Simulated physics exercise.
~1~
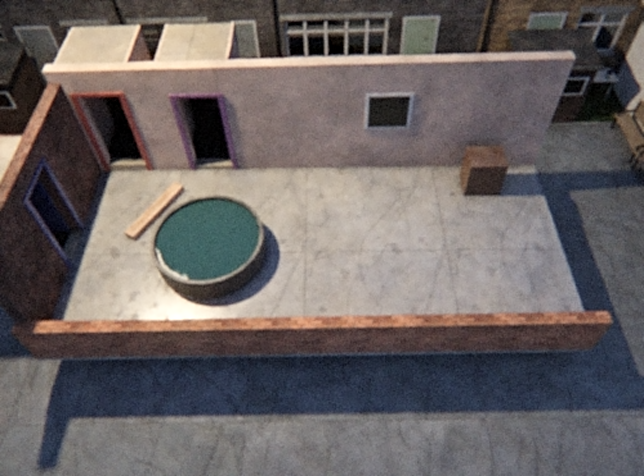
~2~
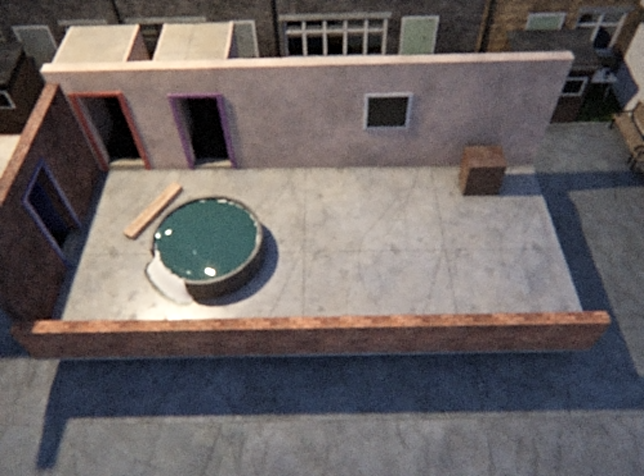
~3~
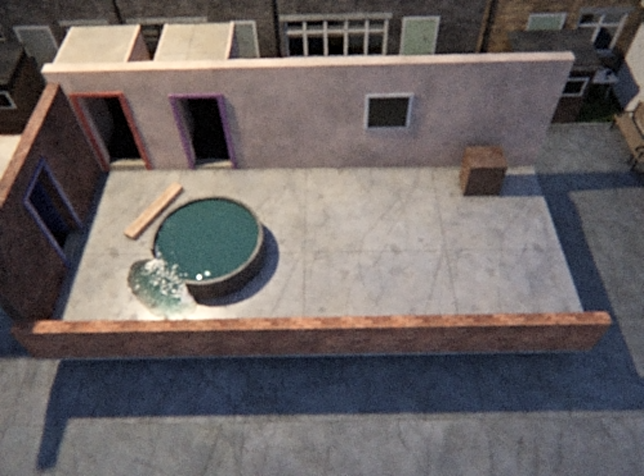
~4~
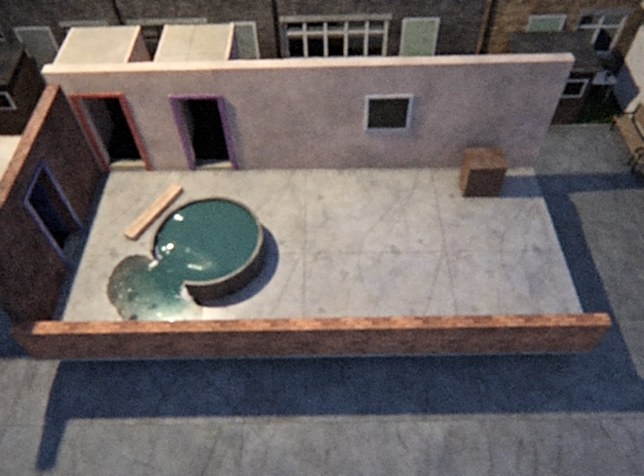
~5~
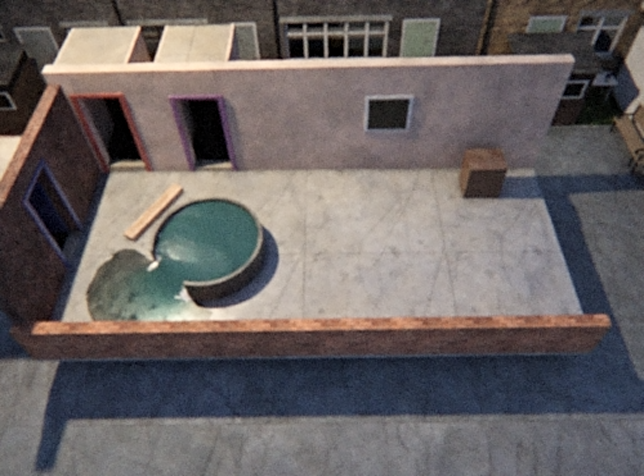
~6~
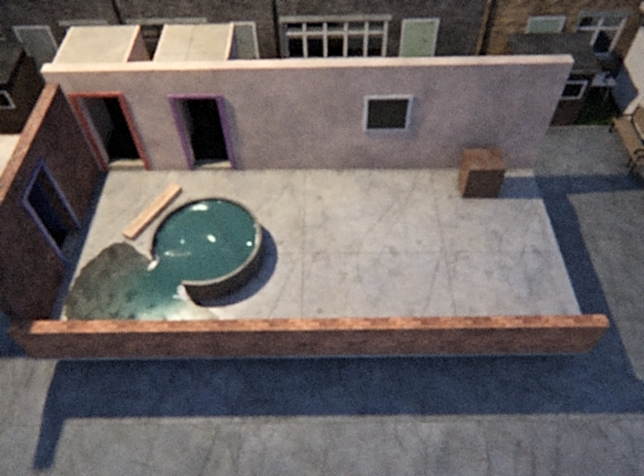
Green water pours from a gap in the round pool's side and spreads left across the paving.
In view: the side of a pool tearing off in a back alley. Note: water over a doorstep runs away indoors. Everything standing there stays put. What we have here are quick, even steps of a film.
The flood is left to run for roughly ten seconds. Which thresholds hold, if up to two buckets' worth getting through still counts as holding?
The red door holds; the purple door holds; the blue door does not hold.
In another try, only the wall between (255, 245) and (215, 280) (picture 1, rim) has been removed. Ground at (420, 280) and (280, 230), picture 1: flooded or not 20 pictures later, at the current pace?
In order - first: Drenched, second: Not reached.
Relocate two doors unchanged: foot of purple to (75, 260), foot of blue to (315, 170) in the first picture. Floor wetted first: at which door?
That would be the purple door.
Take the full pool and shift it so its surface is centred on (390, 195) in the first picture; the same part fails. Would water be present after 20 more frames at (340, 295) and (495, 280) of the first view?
I'd say swamped for the first and still dry for the second.
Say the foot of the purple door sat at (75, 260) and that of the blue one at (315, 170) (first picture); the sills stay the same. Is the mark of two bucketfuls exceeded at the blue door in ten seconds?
Result: Blue door remains below.
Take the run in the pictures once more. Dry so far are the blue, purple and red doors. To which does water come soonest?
Answer: The blue door.
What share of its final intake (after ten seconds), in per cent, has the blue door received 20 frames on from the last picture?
Estimate: Roughly 30 %.
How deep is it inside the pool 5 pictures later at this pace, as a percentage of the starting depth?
Somewhere around 70 %, give or take.
A moment on, water covers 10 % of the floor; the red door not reached, the purple door not reached, the blue door wet at the sill, nothing in.
Next, water covers 15 % of the floor; the red door not reached, the purple door not reached, the blue door wet at the sill, nothing in.
Then, water covers 30 % of the floor; the red door wet at the sill, nothing in, the purple door not reached, the blue door under two buckets in.
Later, water covers 55 % of the floor; the red door wet at the sill, nothing in, the purple door wet at the sill, nothing in, the blue door over two buckets in.
In the end, water covers 90 % of the floor; the red door wet at the sill, nothing in, the purple door wet at the sill, nothing in, the blue door over two buckets in.
